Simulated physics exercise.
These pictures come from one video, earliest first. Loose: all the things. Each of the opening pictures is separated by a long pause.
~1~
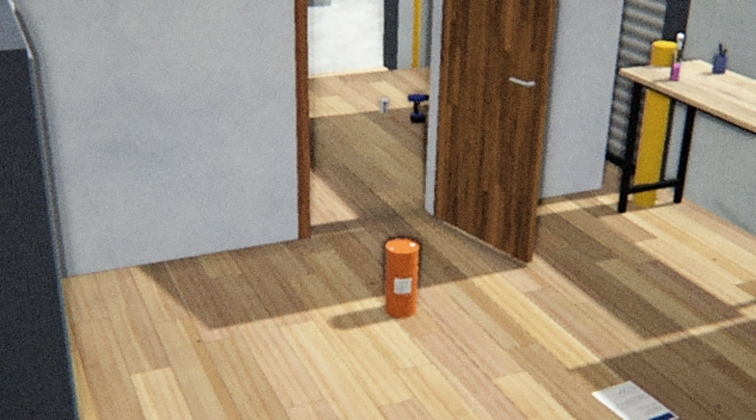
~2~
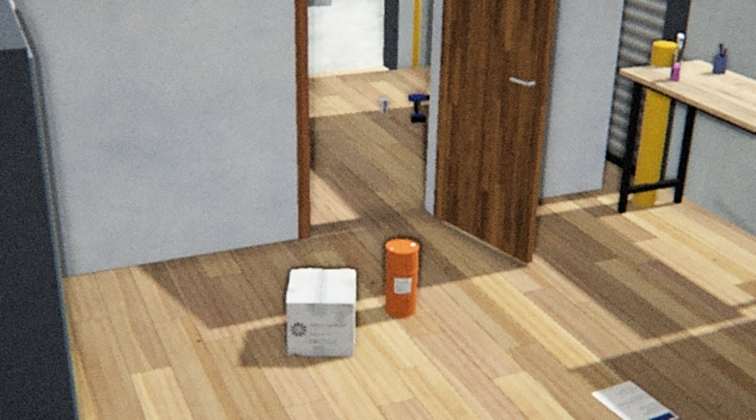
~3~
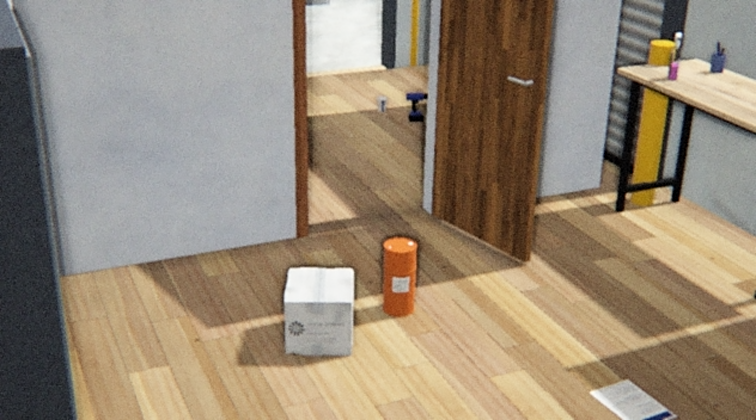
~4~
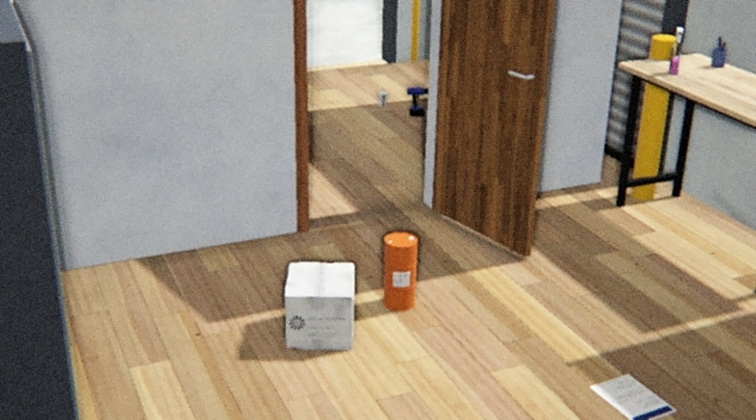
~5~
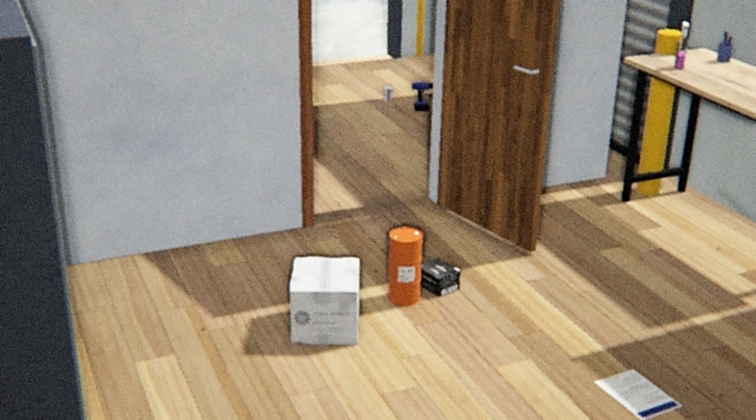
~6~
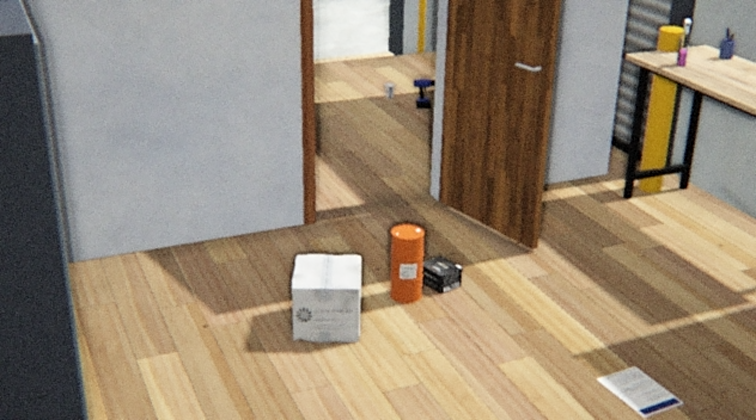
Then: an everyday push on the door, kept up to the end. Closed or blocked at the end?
The door finds its frame.
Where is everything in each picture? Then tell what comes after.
The first frame shows door wide open and still.
The second frame shows door wide open and still; white box (322, 312); orange canister (401, 279).
The third frame shows door wide open and still; white box (320, 311); orange canister (399, 278).
The fourth frame shows door wide open and still; white box (321, 306); orange canister (400, 272).
The fifth frame shows door wide open and still; white box (326, 300); orange canister (405, 267).
The sixth frame shows door wide open and still; black box (441, 275); white box (327, 298).
Then, 0.80 s past the last view, door at 71°.
Then, 1.30 s past the last view, door at 27°.
Finally, door at 0°; all 3 still in place. Final places as the last picture's camera would see them, black box near (441, 275).
